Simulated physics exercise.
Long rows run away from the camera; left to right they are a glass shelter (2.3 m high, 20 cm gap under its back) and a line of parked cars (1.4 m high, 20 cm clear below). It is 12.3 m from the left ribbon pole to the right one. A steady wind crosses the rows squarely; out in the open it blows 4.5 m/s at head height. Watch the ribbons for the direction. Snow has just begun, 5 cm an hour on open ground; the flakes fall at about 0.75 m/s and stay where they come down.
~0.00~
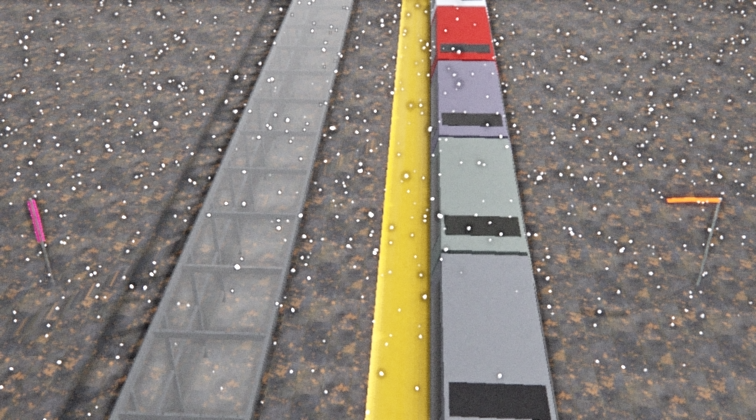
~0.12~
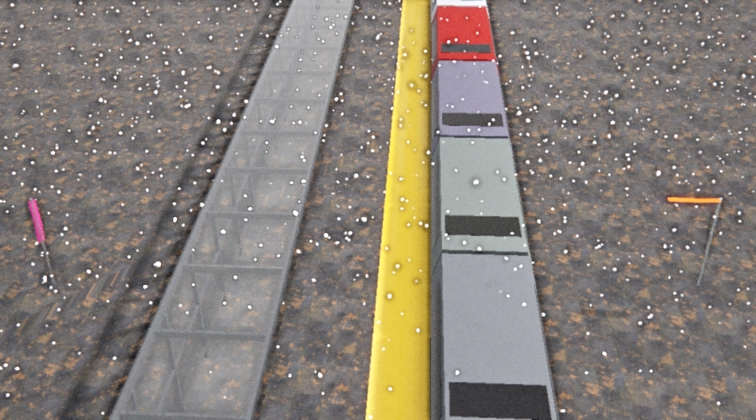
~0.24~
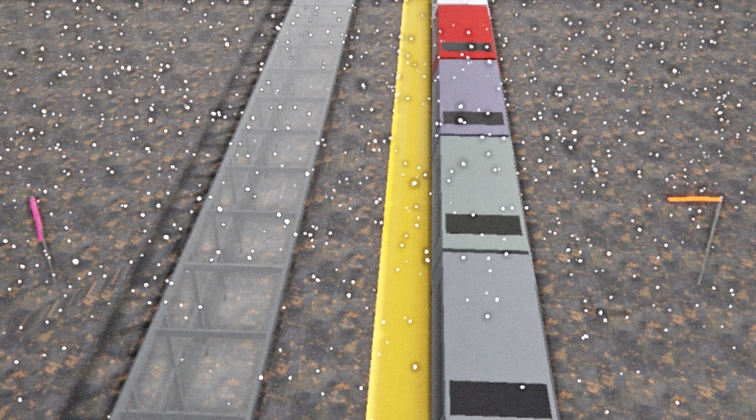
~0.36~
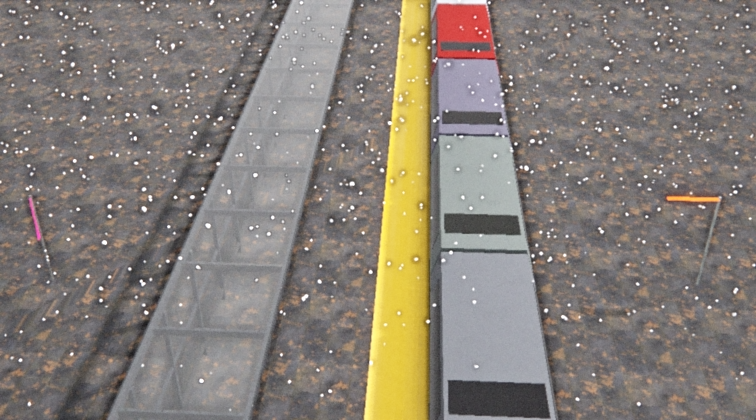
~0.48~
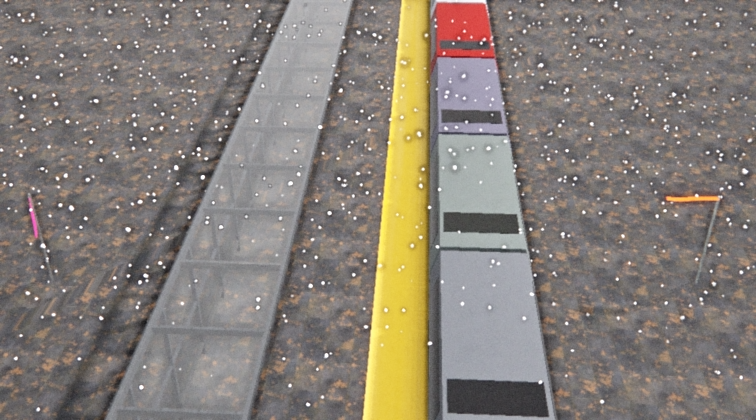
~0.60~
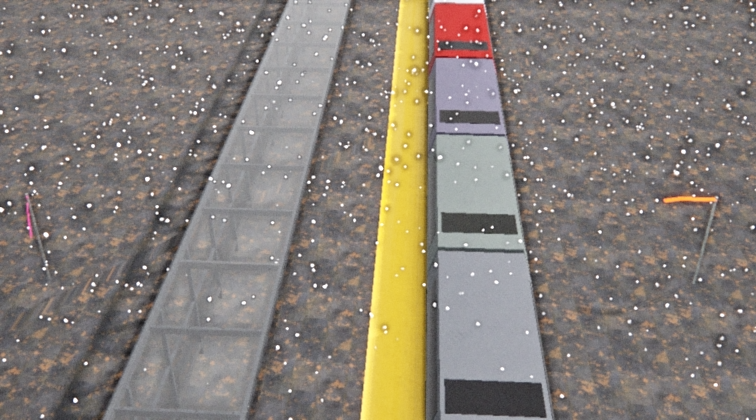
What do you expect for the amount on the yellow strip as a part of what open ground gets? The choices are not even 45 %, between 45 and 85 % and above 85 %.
It gets from 45 to 85 % of the open amount.
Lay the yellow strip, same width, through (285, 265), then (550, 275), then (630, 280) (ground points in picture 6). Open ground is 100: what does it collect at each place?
In turn about 60 %, 110 %, 110 %.
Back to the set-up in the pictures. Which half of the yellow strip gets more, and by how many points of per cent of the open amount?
The left half, by about 40 points.
After 10 minutes open ground has 8 mm and the yellow strip 5 mm.
After 30 minutes open ground has 25 mm and the yellow strip 15 mm.
After 60 minutes open ground has 50 mm and the yellow strip 30 mm, so the yellow strip has 59 % of the open amount; the left half of it has 79 %, the right half 40 %.
